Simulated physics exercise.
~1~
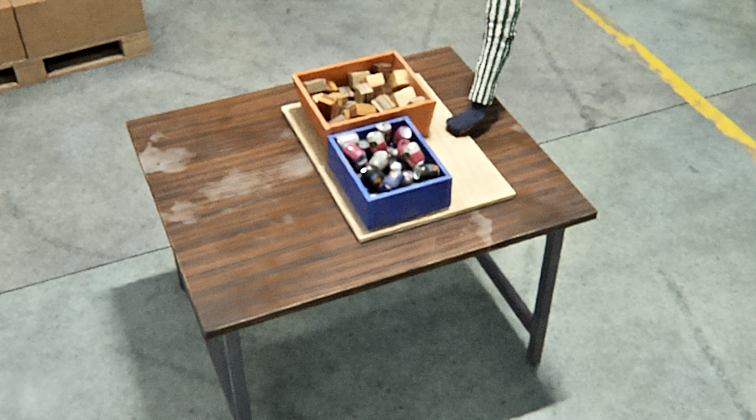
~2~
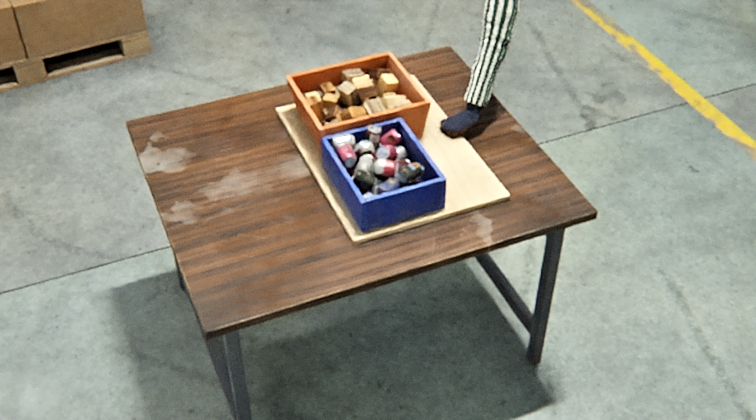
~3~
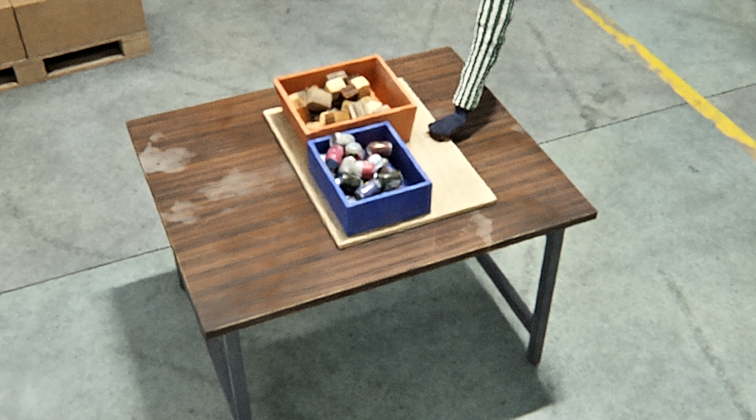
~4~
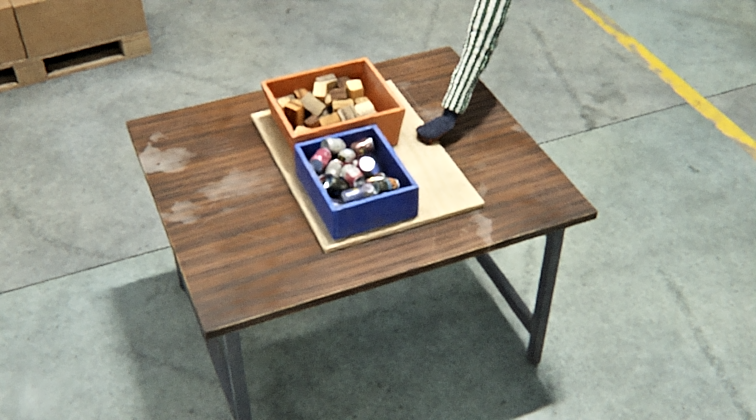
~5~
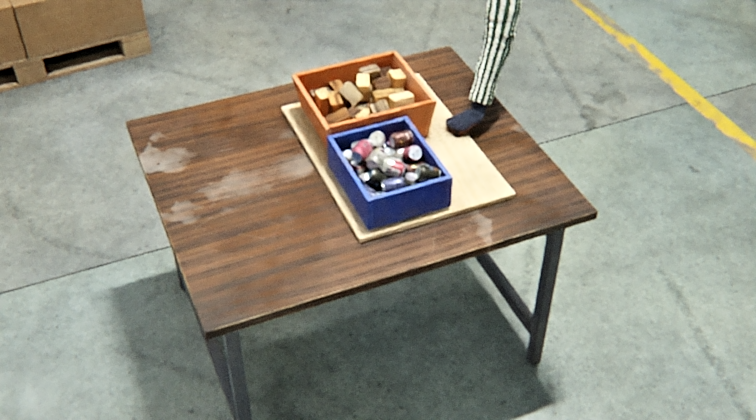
A board bearing blue and orange trays slides left, then returns right with both still full.
